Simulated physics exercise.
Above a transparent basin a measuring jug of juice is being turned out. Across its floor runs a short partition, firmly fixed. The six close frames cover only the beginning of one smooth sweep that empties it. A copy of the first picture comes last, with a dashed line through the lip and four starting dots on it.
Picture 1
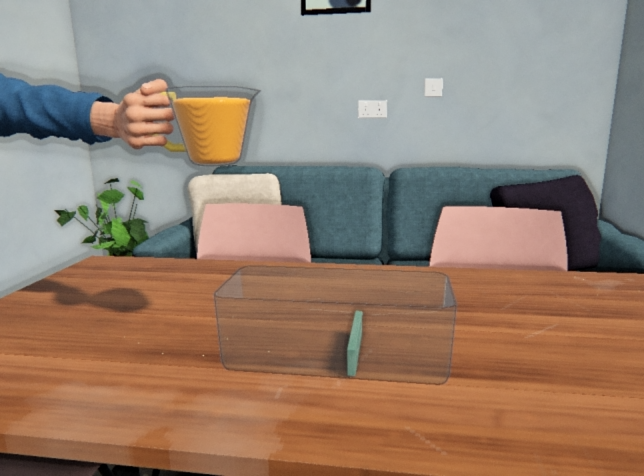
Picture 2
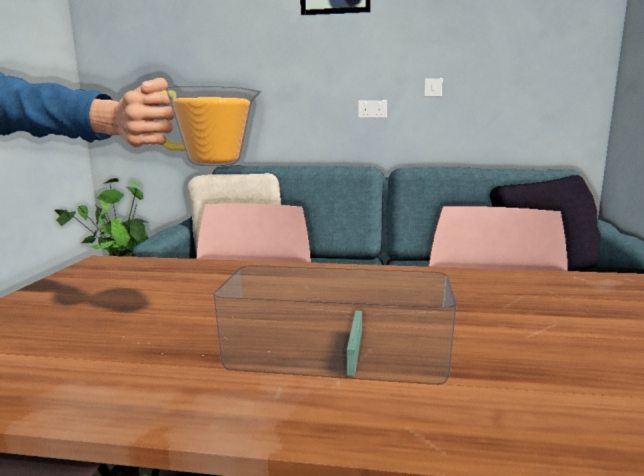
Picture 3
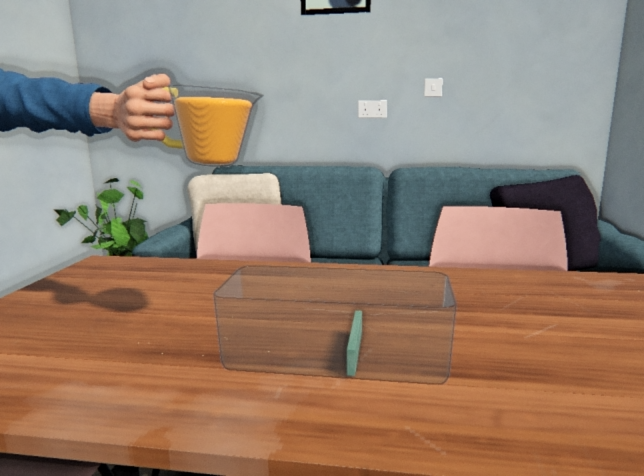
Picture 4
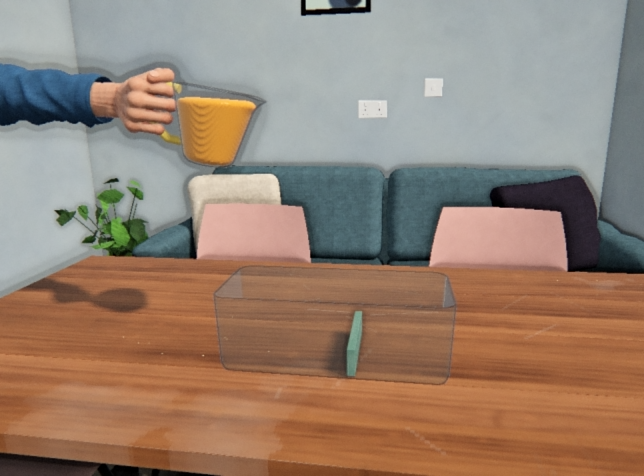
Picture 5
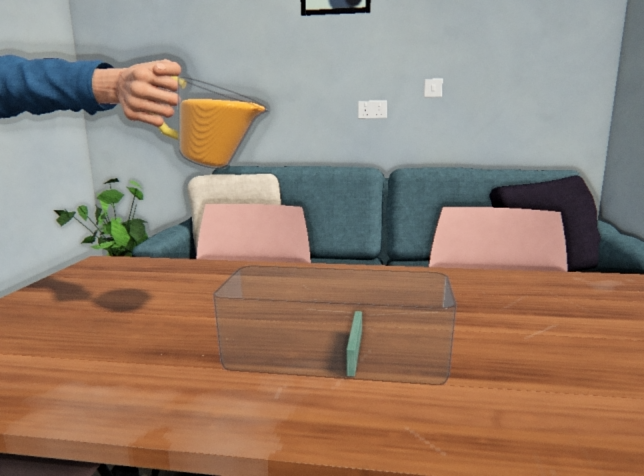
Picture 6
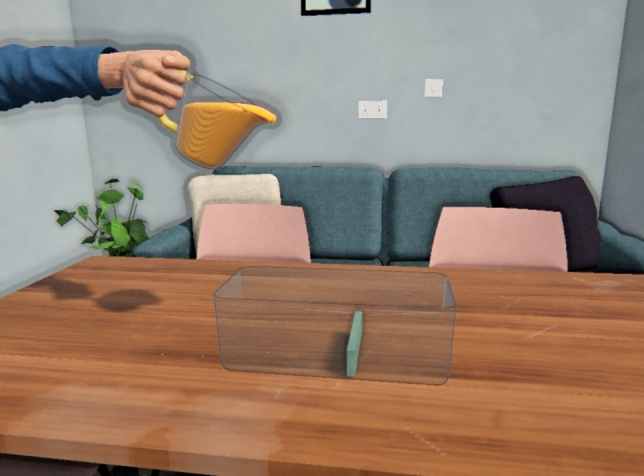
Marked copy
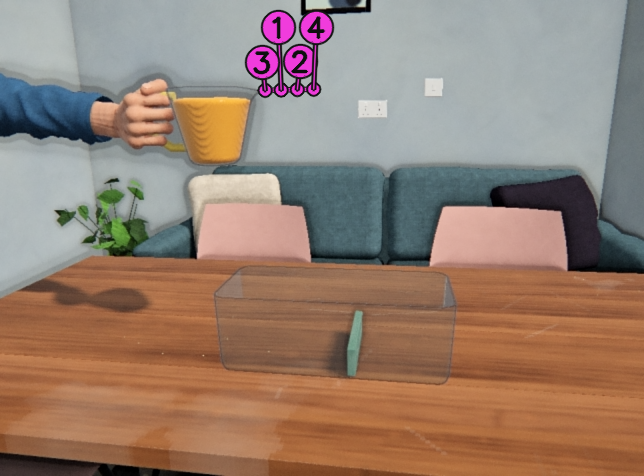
A hand holding a jug of orange juice above a clear basin, gradually tilting it rightward until juice reaches over the lip.
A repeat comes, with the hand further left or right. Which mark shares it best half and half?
Take 2.
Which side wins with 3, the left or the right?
The left side.
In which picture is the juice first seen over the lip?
In picture 6.
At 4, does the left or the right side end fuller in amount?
The right side.
On the marked copy, 1 at (281, 90); 2 at (297, 89); 3 at (265, 90); 4 at (313, 89).
If 1 is chosen, about 74 % ends left of the wall and 17 % right of it; 9 % is lost outside.
If 2 is chosen, about 50 % ends left of the wall and 47 % right of it; 3 % is lost outside.
If 3 is chosen, about 89 % ends left of the wall and 5 % right of it; 6 % is lost outside.
If 4 is chosen, about 20 % ends left of the wall and 78 % right of it.
